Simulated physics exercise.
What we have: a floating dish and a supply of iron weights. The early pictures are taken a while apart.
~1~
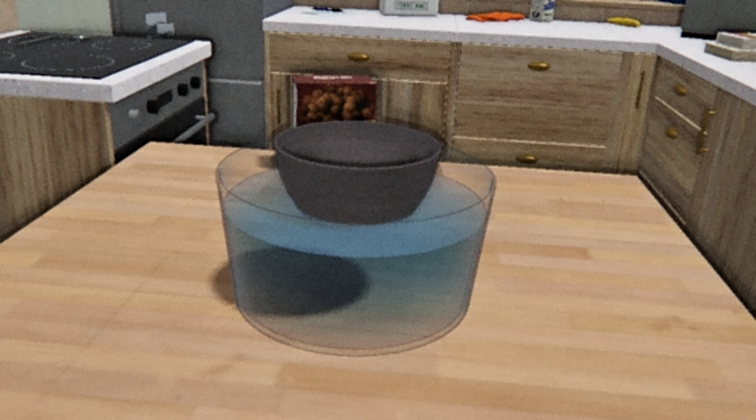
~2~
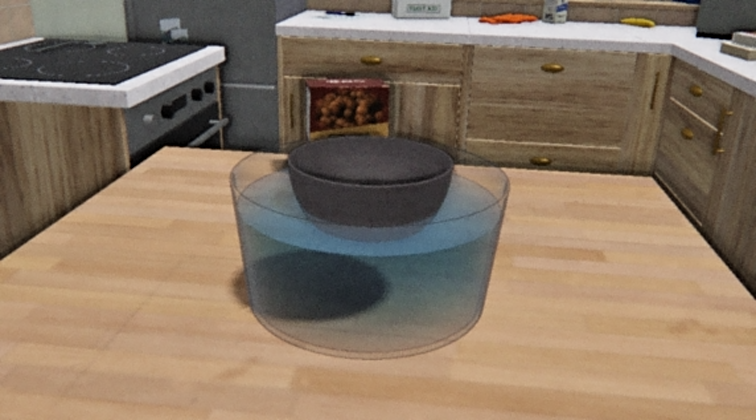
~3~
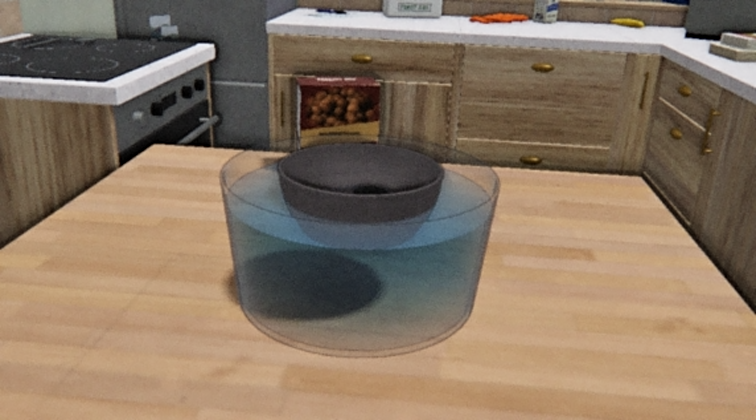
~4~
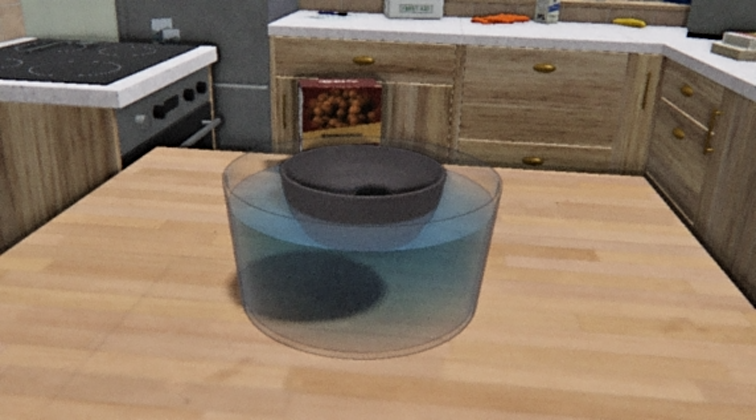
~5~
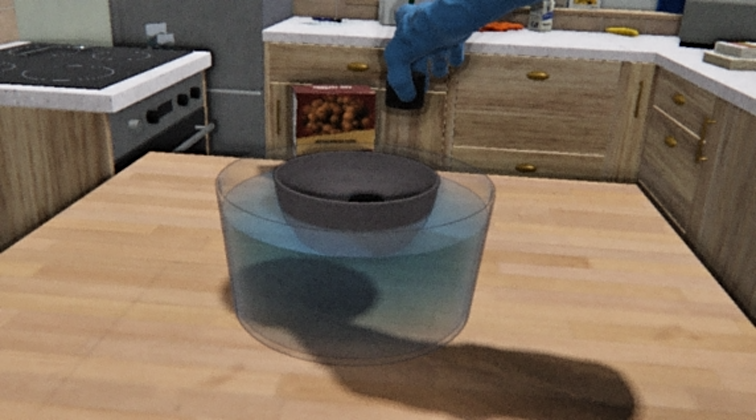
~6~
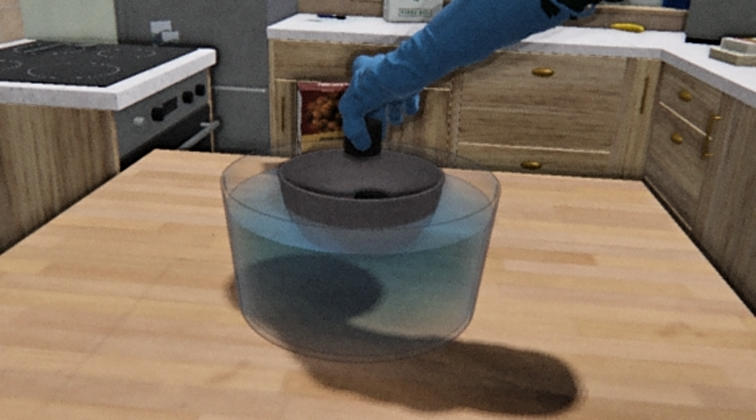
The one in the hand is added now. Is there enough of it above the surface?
As it turns out, it stays afloat.
Shortly, the iron weight is in and the dish dips.
Then, it steadies; about a fifth of its side above the surface.
At the finish, the dish floats; about a fifth of its side above the surface.
